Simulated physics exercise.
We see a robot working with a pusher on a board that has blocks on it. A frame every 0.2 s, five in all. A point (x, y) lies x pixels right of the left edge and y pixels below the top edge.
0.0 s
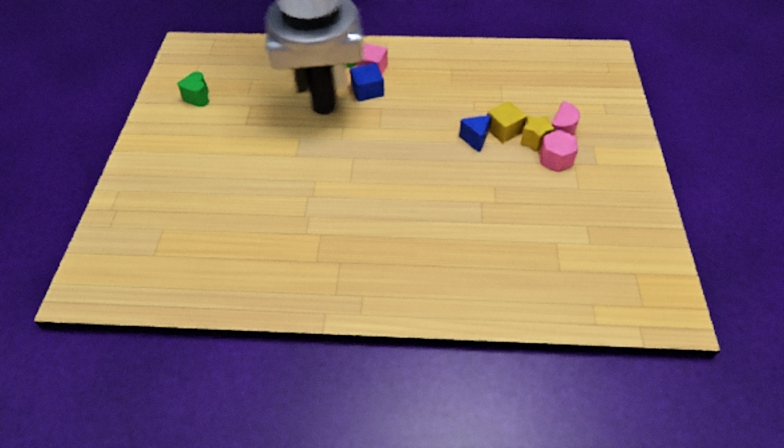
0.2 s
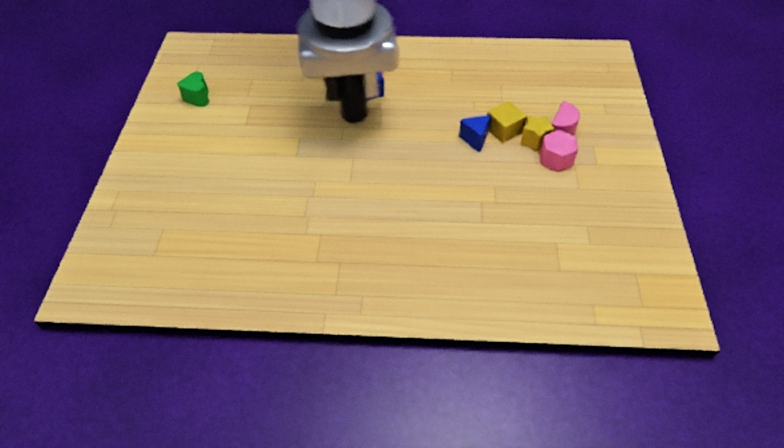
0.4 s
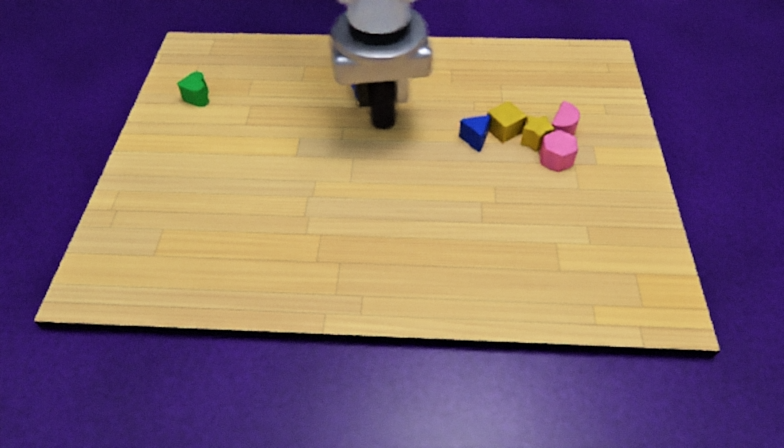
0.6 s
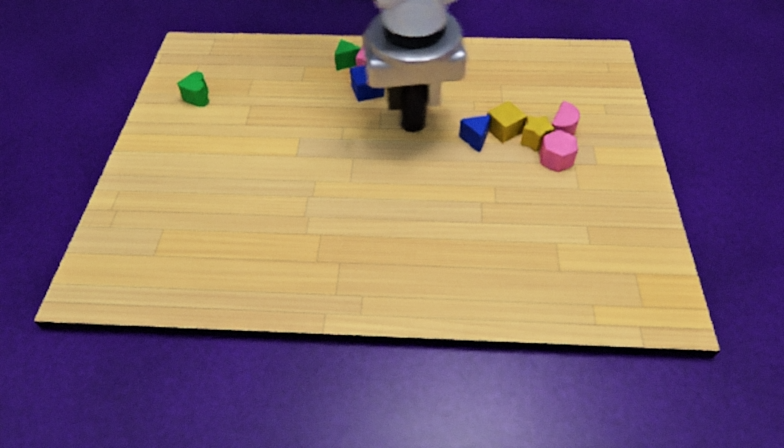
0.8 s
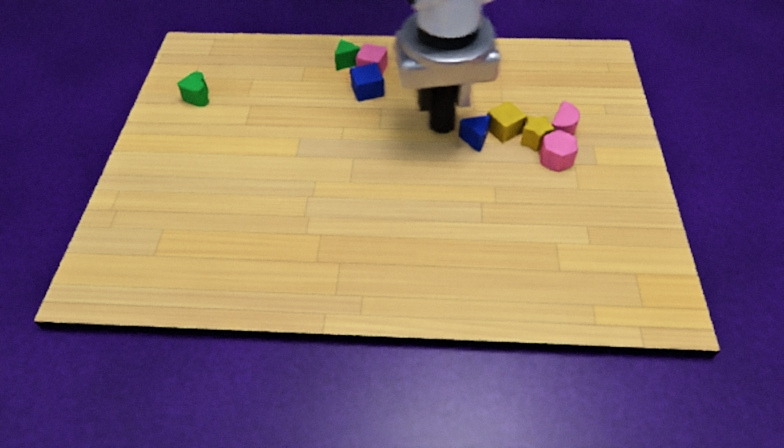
A robot's dark pusher moves steadily rightward across the upper part of a wooden board, passing in front of a blue block and nearing a blue triangular block beside yellow and pink ones, while the blocks stay still.
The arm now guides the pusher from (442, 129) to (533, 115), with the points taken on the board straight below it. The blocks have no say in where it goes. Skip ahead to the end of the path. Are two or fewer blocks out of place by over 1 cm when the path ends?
No, that is not how it ends up.
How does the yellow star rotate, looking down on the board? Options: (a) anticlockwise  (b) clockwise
It's b.
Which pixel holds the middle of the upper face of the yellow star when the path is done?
Top centre: (573, 128).
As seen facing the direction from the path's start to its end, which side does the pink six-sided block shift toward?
Sideways, to the right.
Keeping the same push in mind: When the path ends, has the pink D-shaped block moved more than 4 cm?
I believe not.
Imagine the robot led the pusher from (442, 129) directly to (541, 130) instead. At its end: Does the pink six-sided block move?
Yes, I think so.
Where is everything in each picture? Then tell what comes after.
Pusher tip at (325, 106); block tops, yellow square piece at (507, 113); yellow star at (539, 124); pink six-sided block at (561, 142); pink D-shaped block at (567, 114), in the first picture.
Pusher at (354, 115); blocks unchanged, in the second picture.
Pusher at (384, 121); blocks unchanged, in the third picture.
Pusher at (413, 124); blocks unchanged, in the fourth picture.
Pusher at (442, 125); yellow square piece at (507, 113); yellow star at (539, 124); pink six-sided block at (561, 142); pink D-shaped block at (567, 114), in the fifth picture.
On the path given first. One third of the way, pusher at (473, 120); nothing pushed yet.
Two thirds of the way, pusher at (504, 115); yellow square piece at (539, 108); yellow star at (556, 125), turned 35° clockwise; pink six-sided block at (566, 146), turned 20° clockwise; pink D-shaped block at (578, 115), turned 40° anticlockwise.
At the end, pusher at (535, 110); yellow square piece at (567, 109), turned 30° clockwise; yellow star at (573, 128), turned 65° clockwise; pink six-sided block at (569, 150), turned 40° clockwise; pink D-shaped block at (594, 116), turned 30° anticlockwise.
